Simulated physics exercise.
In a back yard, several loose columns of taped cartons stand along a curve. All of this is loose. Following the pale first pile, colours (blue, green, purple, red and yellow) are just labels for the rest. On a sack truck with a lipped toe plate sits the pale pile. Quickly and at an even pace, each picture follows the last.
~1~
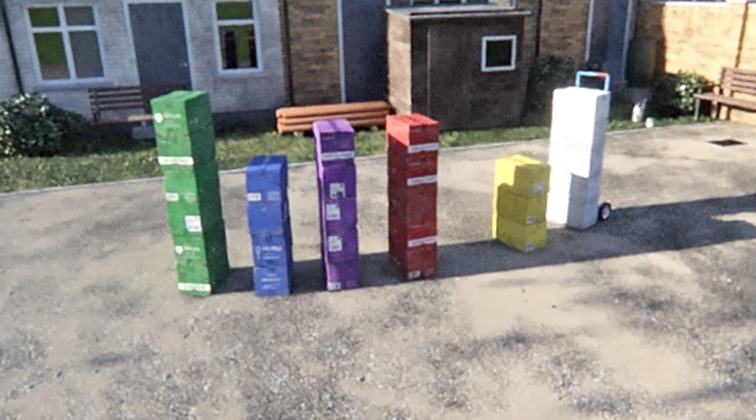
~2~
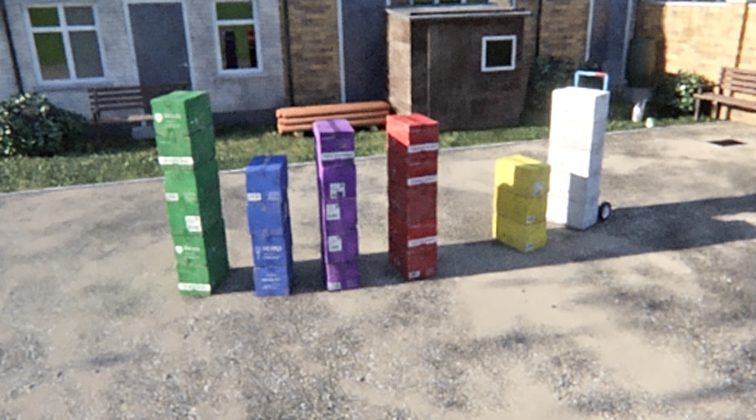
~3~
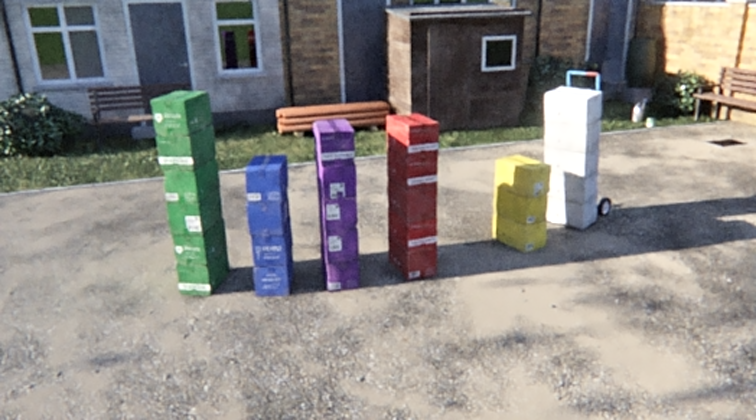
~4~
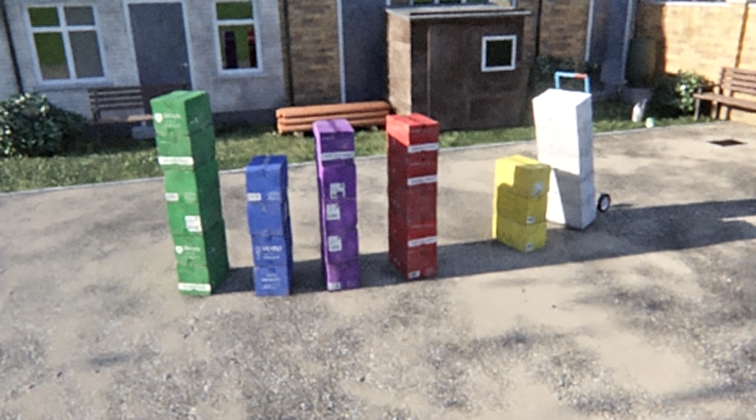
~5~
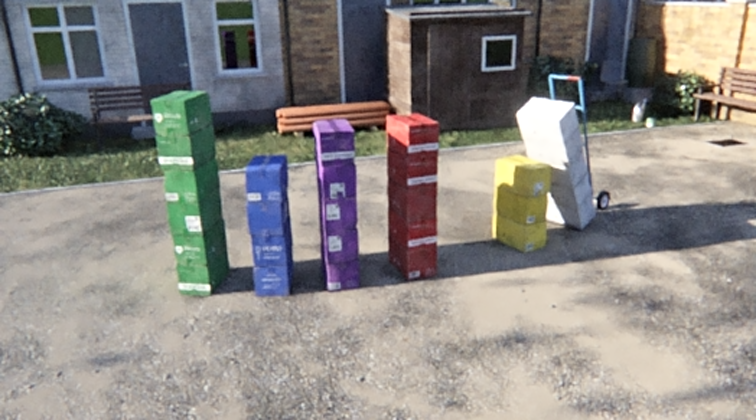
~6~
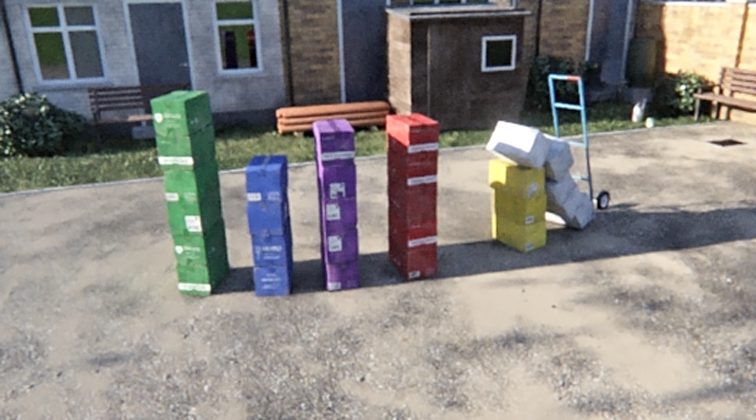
Six columns of taped cartons stand along a curve in a paved back yard, seen from slightly above, with houses, a brown shed and benches behind. From left to right they are green, blue, purple, red, a short yellow one and a white one on a blue-handled sack truck. The white column leans left and bends over the yellow cartons, nudging the top one, while the camera and other columns stay still.
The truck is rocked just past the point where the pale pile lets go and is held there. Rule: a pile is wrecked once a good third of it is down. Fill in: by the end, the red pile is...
By the end, the red pile is still up.
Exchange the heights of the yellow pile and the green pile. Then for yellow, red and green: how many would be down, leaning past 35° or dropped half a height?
Once things settle, you'd count yellow 6, red 5, green 3 down.
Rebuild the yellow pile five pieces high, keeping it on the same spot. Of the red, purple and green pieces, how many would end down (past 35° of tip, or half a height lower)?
Going pile by pile: Red 5, purple 5, green 6.
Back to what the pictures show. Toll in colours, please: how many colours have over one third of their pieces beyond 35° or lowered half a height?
The tally is 1.
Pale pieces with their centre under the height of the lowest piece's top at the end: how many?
I make it 4 all told.
Soon after the last picture, 5 of the pale pile down; none of the 5 red cartons down (0 of 23 in all colours); top red carton unmoved; top yellow carton leaning clearly.
A little later, 5 of the pale pile down; none of the 5 red cartons down (3 of 23 in all colours); top red carton unmoved; top yellow carton leaning well over, about its own height lower.
At rest, 5 of the pale pile down; none of the 5 red cartons down (3 of 23 in all colours); top red carton unmoved; top yellow carton leaning well over, about its own height lower. As the last picture would show them, middles, top red carton near (411, 135), top yellow carton near (465, 220).
